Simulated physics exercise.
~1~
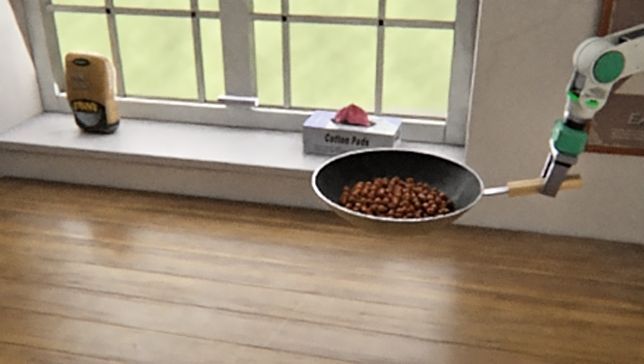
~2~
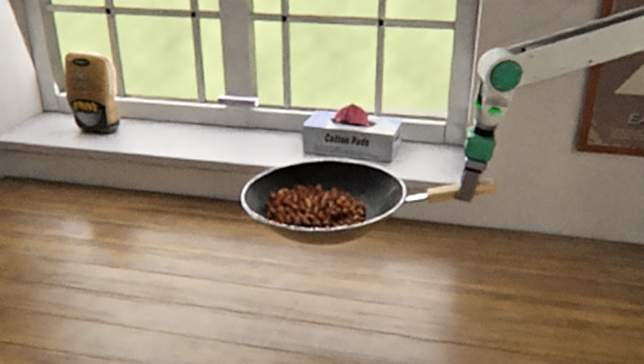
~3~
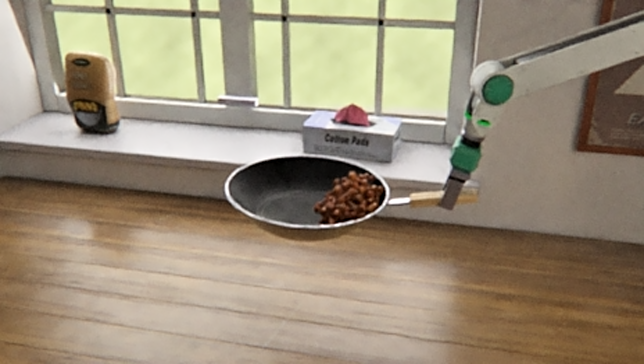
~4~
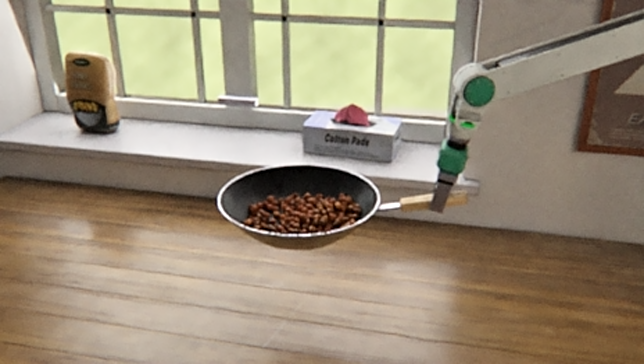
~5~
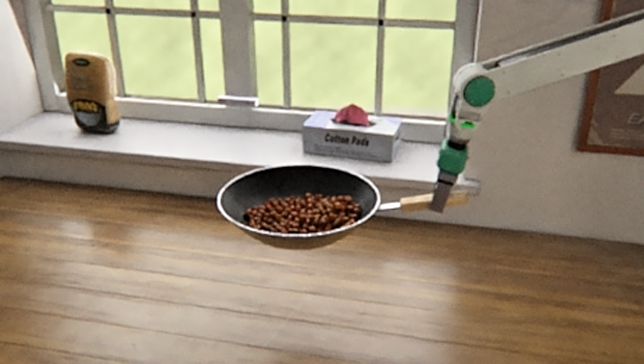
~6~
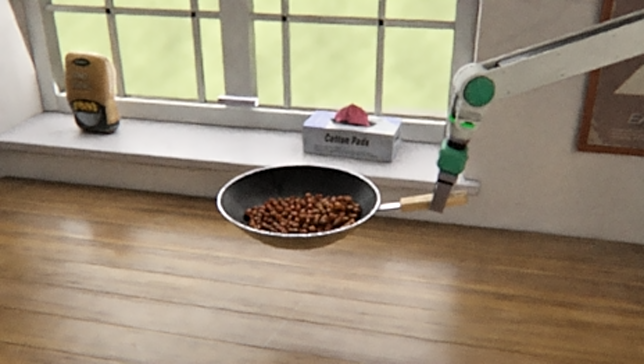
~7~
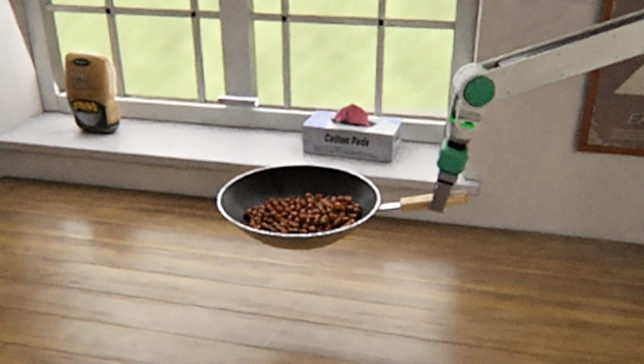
On a wooden counter beneath a bright window, where a yellowish-brown container and a box of cotton pads sit on the sill, a white and green robot arm holds a black frying pan of brown hazelnuts by its wooden handle. The arm carries the pan to the left above the counter. As the pan slows, the nuts slide together toward the handle side, baring much of the dark bottom. The pan then eases slightly lower and the nuts spread back across its middle. Finally the arm holds the pan still and level, with all the nuts inside.
